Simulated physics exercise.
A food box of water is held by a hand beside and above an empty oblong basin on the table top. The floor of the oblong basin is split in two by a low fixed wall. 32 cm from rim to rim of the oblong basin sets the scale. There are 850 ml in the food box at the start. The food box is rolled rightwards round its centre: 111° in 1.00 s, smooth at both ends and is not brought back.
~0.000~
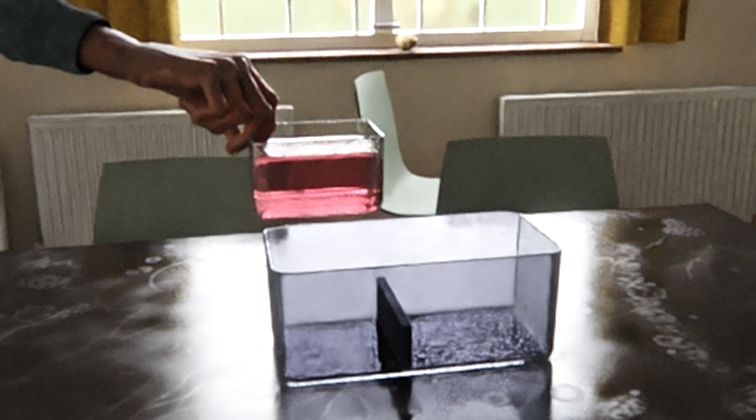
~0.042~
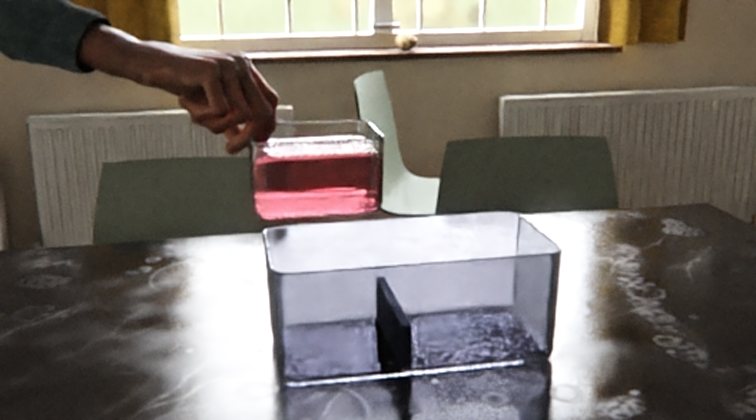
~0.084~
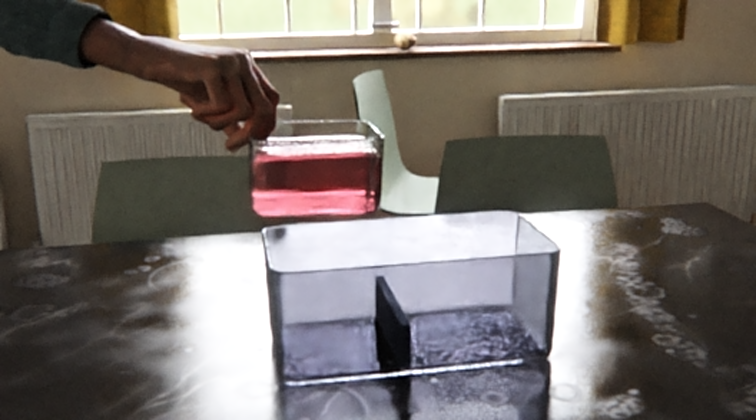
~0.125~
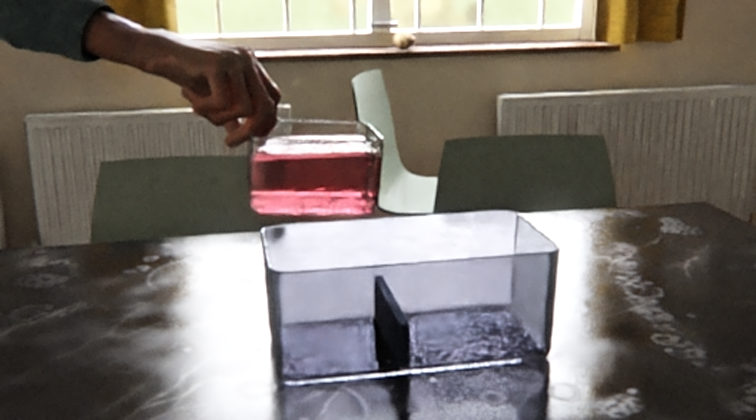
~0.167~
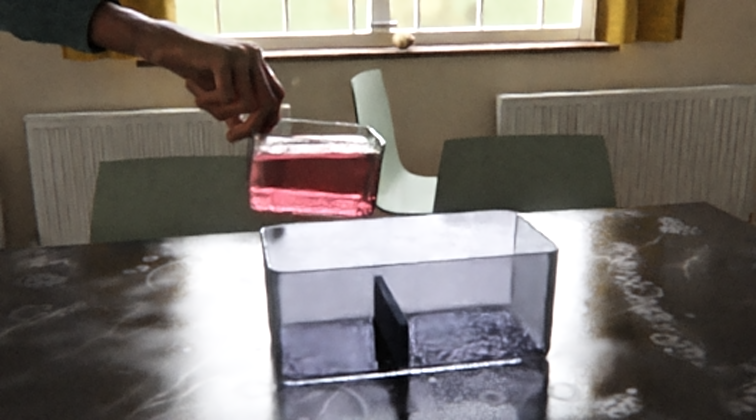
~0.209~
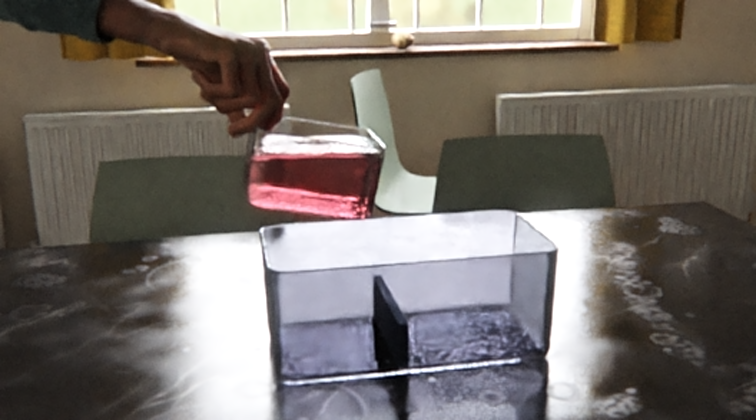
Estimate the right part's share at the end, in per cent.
Roughly 78 per cent is in the right part.
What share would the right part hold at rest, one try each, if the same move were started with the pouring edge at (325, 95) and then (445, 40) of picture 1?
Roughly 55 per cent the first time and 85 per cent the second.
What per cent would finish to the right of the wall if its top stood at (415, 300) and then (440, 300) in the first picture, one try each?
Respectively 65 and 35 %.
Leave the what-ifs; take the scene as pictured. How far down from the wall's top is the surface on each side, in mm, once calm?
Near 46 mm for the left and near 30 mm for the right.
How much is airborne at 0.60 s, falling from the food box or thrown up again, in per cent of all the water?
Roughly 26 %.
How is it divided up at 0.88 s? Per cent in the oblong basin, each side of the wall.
Near 10 on the left, 78 on the right.
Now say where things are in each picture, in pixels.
The first picture shows tilt 0°; pouring edge (375, 130); surface from (253, 150) to (373, 144); the oblong basin's rim runs from (268, 251) to (540, 232); the wall's top is at (393, 301).
The second picture shows tilt 0°; pouring edge (375, 131); surface from (252, 150) to (373, 144).
The third picture shows tilt 2°; pouring edge (375, 132); surface from (252, 149) to (372, 144).
The fourth picture shows tilt 4°; pouring edge (375, 134); surface from (251, 148) to (372, 144).
The fifth picture shows tilt 7°; pouring edge (376, 137); surface from (252, 148) to (372, 145).
The sixth picture shows tilt 12°; pouring edge (377, 141); surface from (252, 148) to (374, 144).
After 0.60 s the tilt is 72° and 54 per cent is still to pour, 0 is left of the wall and 19 right of it.
After 0.88 s the tilt is 107° and 9 per cent is still to pour, 10 is left of the wall and 78 right of it.
After 1.18 s the tilt is 111° and 0 per cent is still to pour, 22 is left of the wall and 78 right of it.
After 1.50 s the tilt is 111° and 0 per cent is still to pour, 22 is left of the wall and 78 right of it.
In the end 22 per cent lies left of the wall, 78 right of it and 0 outside.
